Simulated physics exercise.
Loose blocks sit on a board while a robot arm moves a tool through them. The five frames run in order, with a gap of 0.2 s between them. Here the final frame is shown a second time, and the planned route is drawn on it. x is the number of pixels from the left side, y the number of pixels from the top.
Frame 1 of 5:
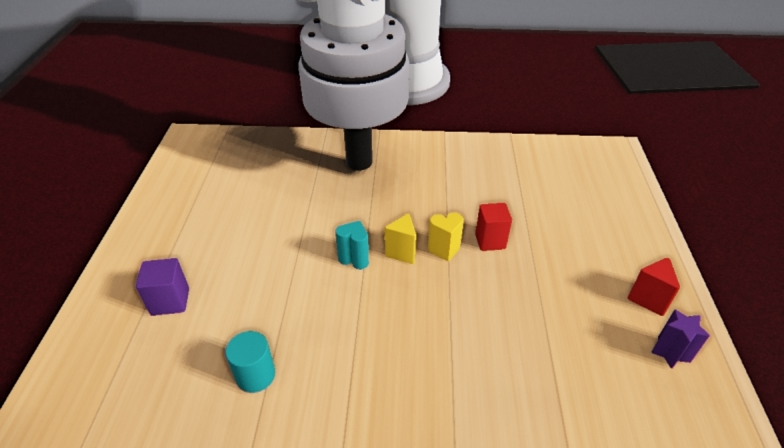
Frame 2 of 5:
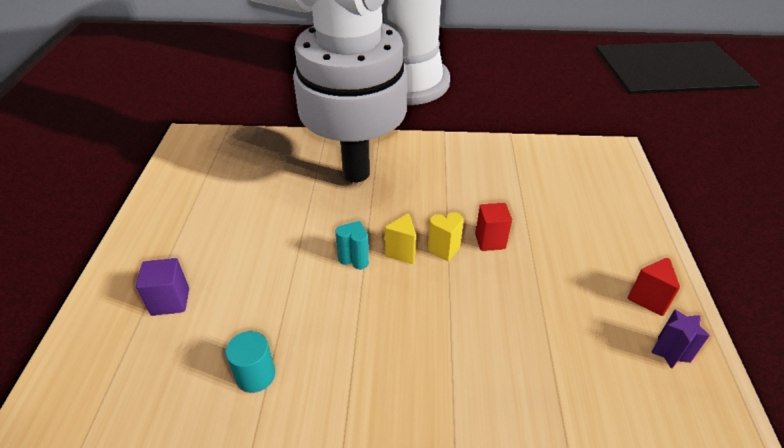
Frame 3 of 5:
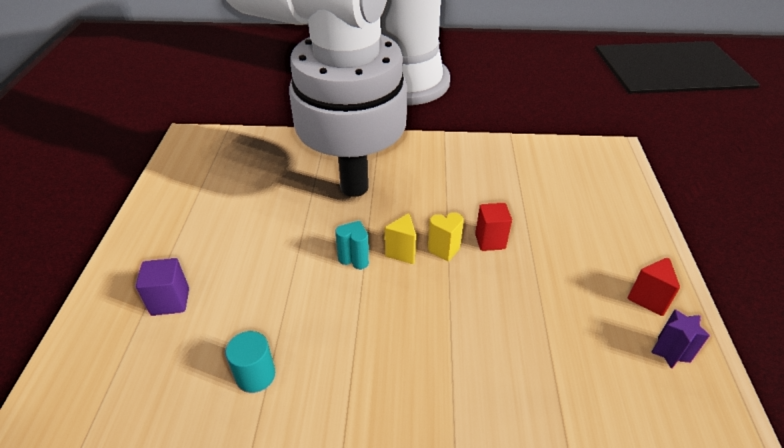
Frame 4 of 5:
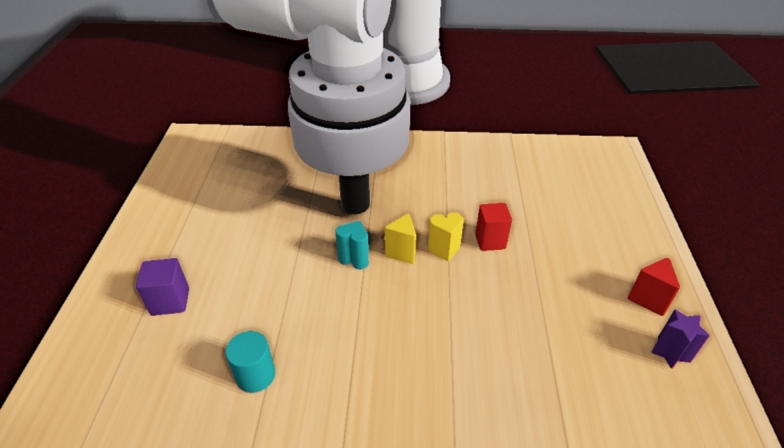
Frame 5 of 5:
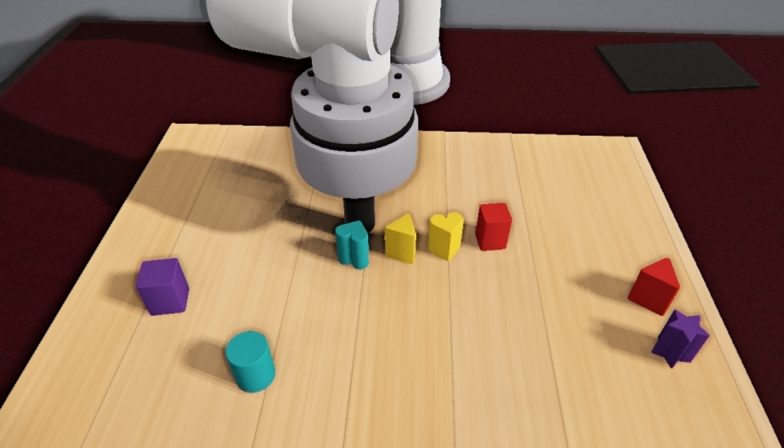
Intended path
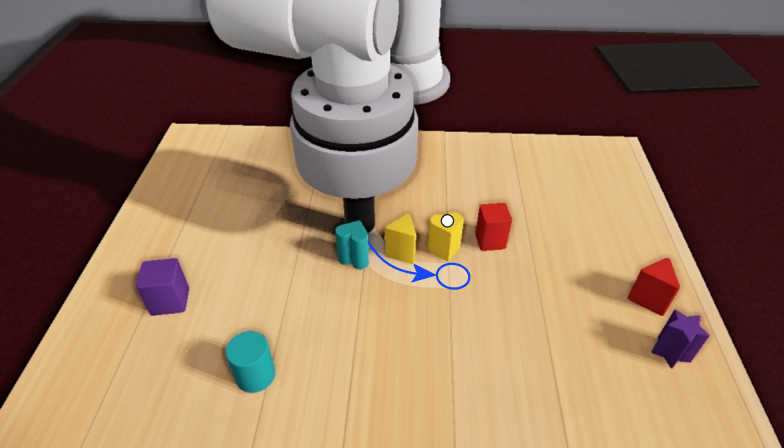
A pale wooden board on a dark red surface is seen from above at an angle by a still camera. A turquoise heart-shaped block, a yellow triangle, a yellow heart and a red block form a row near the middle, with purple and turquoise blocks at left and red and purple ones at right. A grey-and-white robot arm moves its black tool forward, close behind the turquoise heart-shaped block, while every block stays still.
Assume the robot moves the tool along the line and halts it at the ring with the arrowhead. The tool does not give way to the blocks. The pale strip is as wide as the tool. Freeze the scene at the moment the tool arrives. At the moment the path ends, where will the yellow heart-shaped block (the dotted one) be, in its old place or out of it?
Displaced, by a centimetre or more.
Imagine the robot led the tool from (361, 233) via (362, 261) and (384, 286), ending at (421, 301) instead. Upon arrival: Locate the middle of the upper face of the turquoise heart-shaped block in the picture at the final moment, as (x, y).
Top centre: (344, 261).
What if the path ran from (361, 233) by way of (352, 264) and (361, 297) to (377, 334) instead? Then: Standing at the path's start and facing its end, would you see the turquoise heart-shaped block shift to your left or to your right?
It is pushed towards the right-hand side.
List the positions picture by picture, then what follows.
Tool tip at (359, 163); block tops, turquoise heart-shaped block at (353, 230); yellow triangle at (403, 225); yellow heart-shaped block at (447, 221); red square at (496, 212), in the first picture.
Tool at (356, 174); blocks unchanged, in the second picture.
Tool at (355, 188); blocks unchanged, in the third picture.
Tool at (356, 205); blocks unchanged, in the fourth picture.
Tool at (360, 225); turquoise heart-shaped block at (353, 230); yellow triangle at (403, 225); yellow heart-shaped block at (447, 221); red square at (496, 212), in the fifth picture.
Path on the board, from (361, 233) through (380, 257) and (412, 273) to (453, 276); the dot is on the yellow heart-shaped block.
On the path given first. One third of the way, tool at (380, 249); turquoise heart-shaped block at (354, 240), turned 65° clockwise; yellow triangle at (408, 227), turned 30° anticlockwise.
Two thirds of the way, tool at (413, 265); turquoise heart-shaped block at (354, 240), turned 65° clockwise; yellow triangle at (434, 231), turned 105° anticlockwise; yellow heart-shaped block at (457, 217).
At the end, tool at (454, 268); turquoise heart-shaped block at (354, 240), turned 65° clockwise; yellow triangle at (445, 227), turned 135° anticlockwise; yellow heart-shaped block at (460, 213), turned 25° clockwise; red square in place.
